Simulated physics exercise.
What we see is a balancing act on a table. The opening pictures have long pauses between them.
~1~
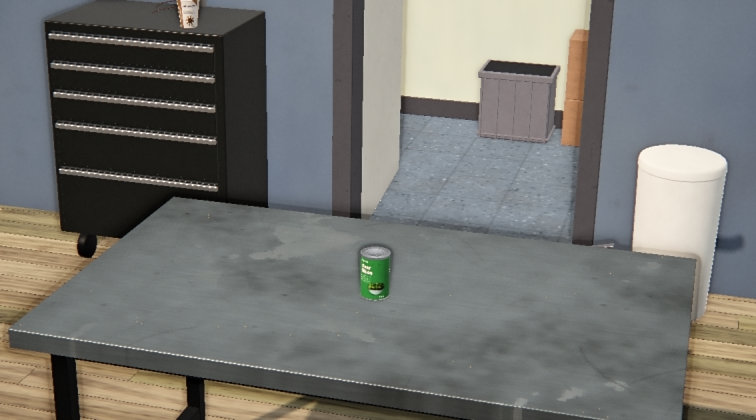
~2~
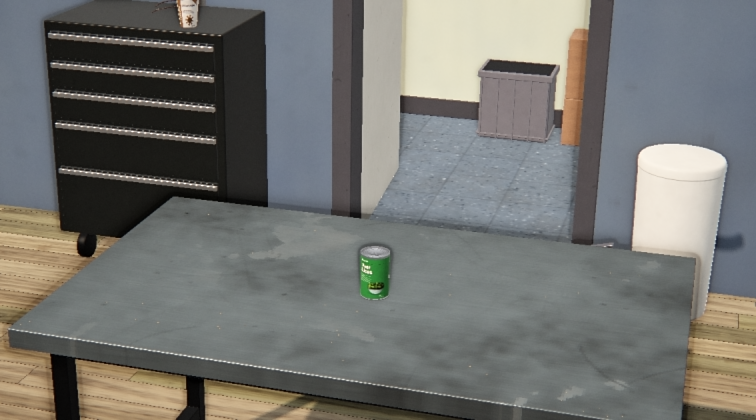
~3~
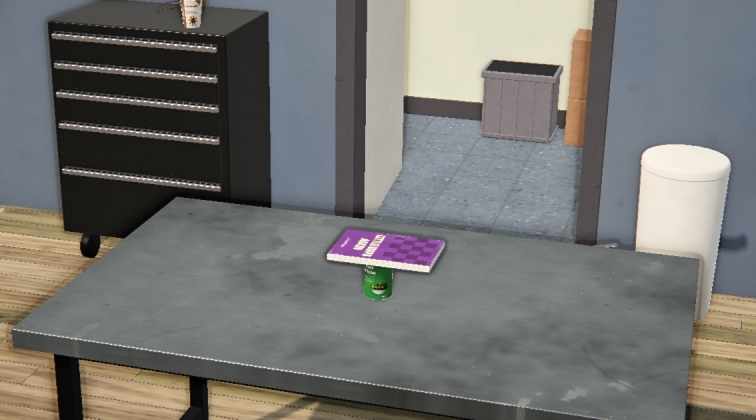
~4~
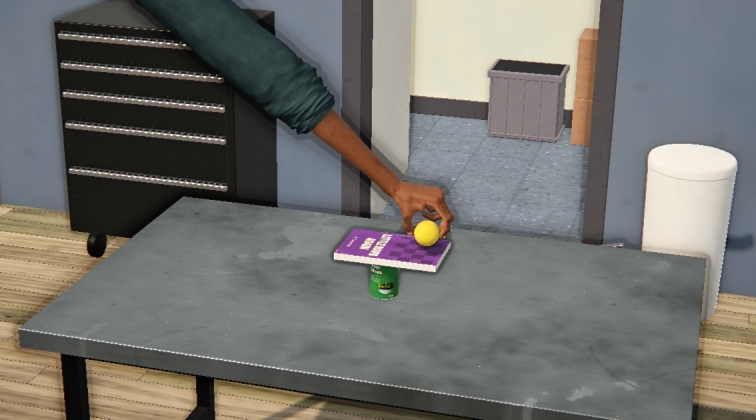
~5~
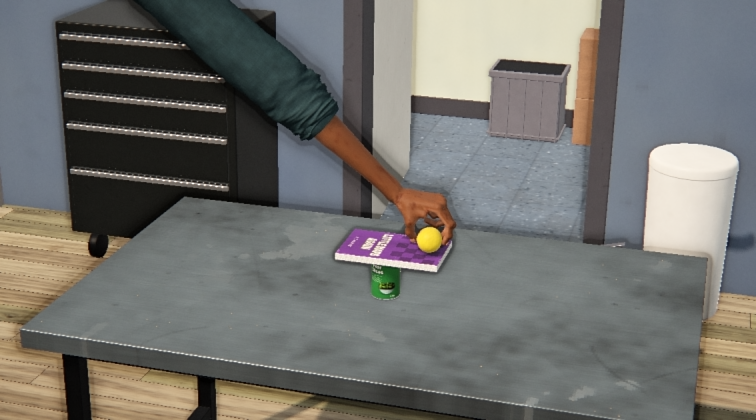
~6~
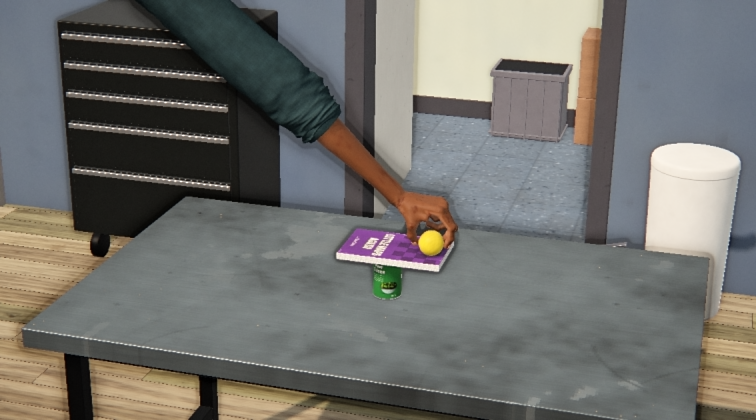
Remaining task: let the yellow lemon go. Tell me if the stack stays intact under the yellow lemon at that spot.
The stack does not stay intact.
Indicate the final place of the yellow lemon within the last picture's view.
Around (462, 299).
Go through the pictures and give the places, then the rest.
In the first frame, the last thing is not in view yet; green tin (375, 274).
In the second frame, the last thing is not in view yet; green tin (375, 274).
In the third frame, the last thing is not in view yet; green tin (378, 274).
In the fourth frame, still above its spot; yellow lemon (427, 233); green tin (385, 274).
In the fifth frame, still above its spot; yellow lemon (430, 240); green tin (386, 274).
In the sixth frame, set down, still held; yellow lemon (431, 243); green tin (388, 273).
Then, 0.50 s later than the last frame, yellow lemon now fallen; purple book tilted by 60°.
Then, 0.60 s later than the last frame, purple book tilted by 57°.
When it is over, fallen, purple book and yellow lemon; green tin as before. End places, in pixels of the last picture, yellow lemon near (461, 299). The stack loses its balance.
